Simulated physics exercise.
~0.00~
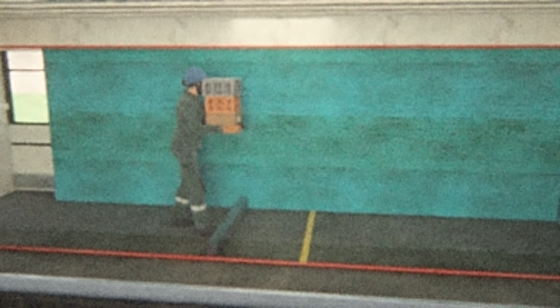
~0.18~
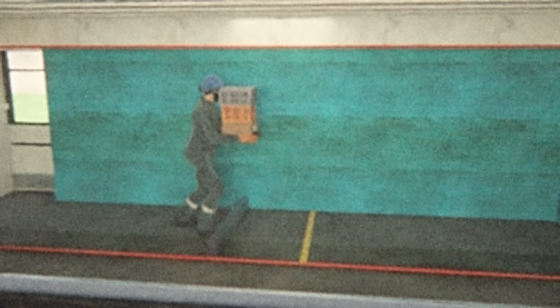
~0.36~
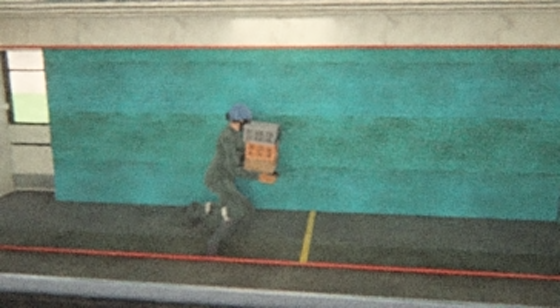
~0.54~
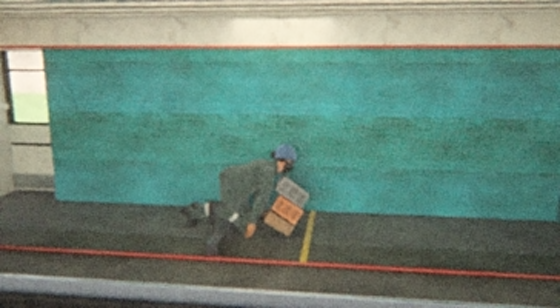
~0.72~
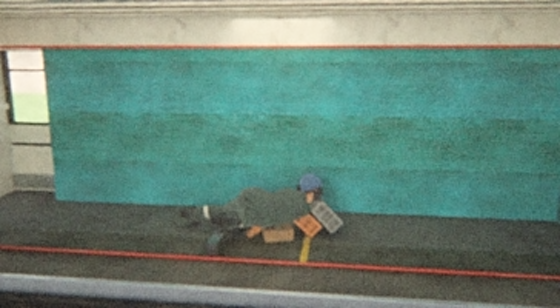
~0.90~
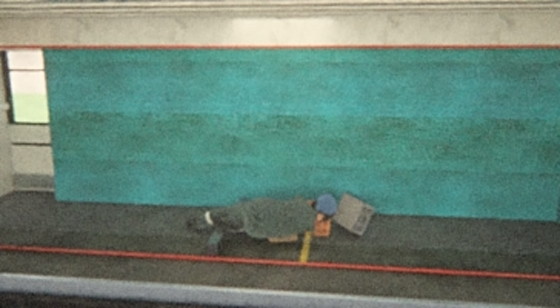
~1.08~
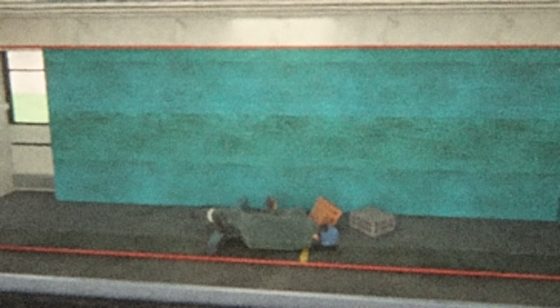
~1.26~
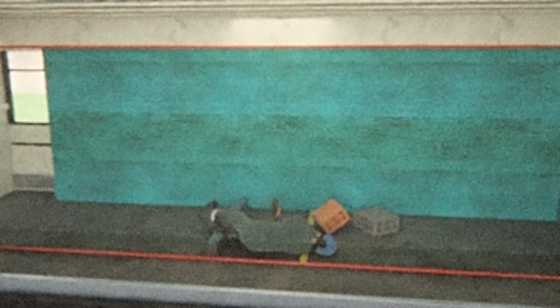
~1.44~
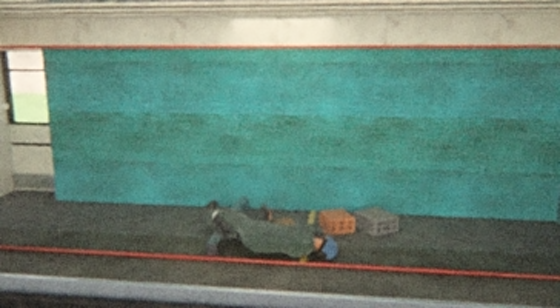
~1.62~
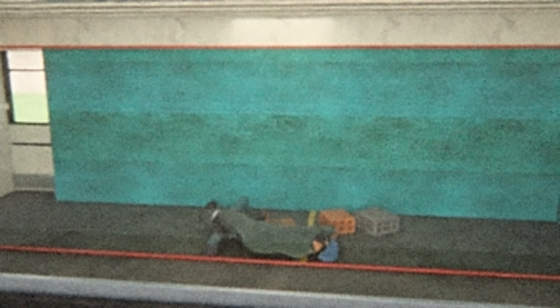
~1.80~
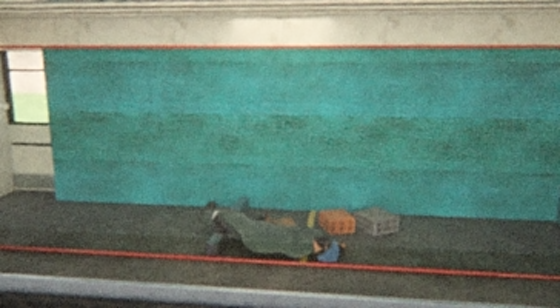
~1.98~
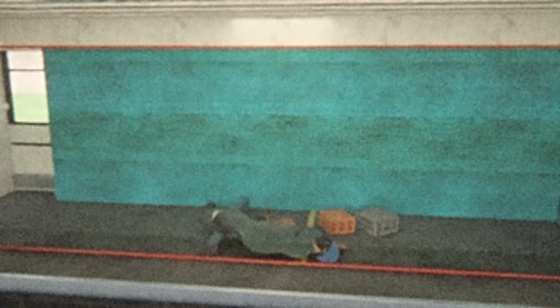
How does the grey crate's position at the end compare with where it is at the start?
At the start the grey crate is held up at the top of the stack in front of the person's head. At the end it lies on the floor farther right, past the orange crate and beyond the yellow line.
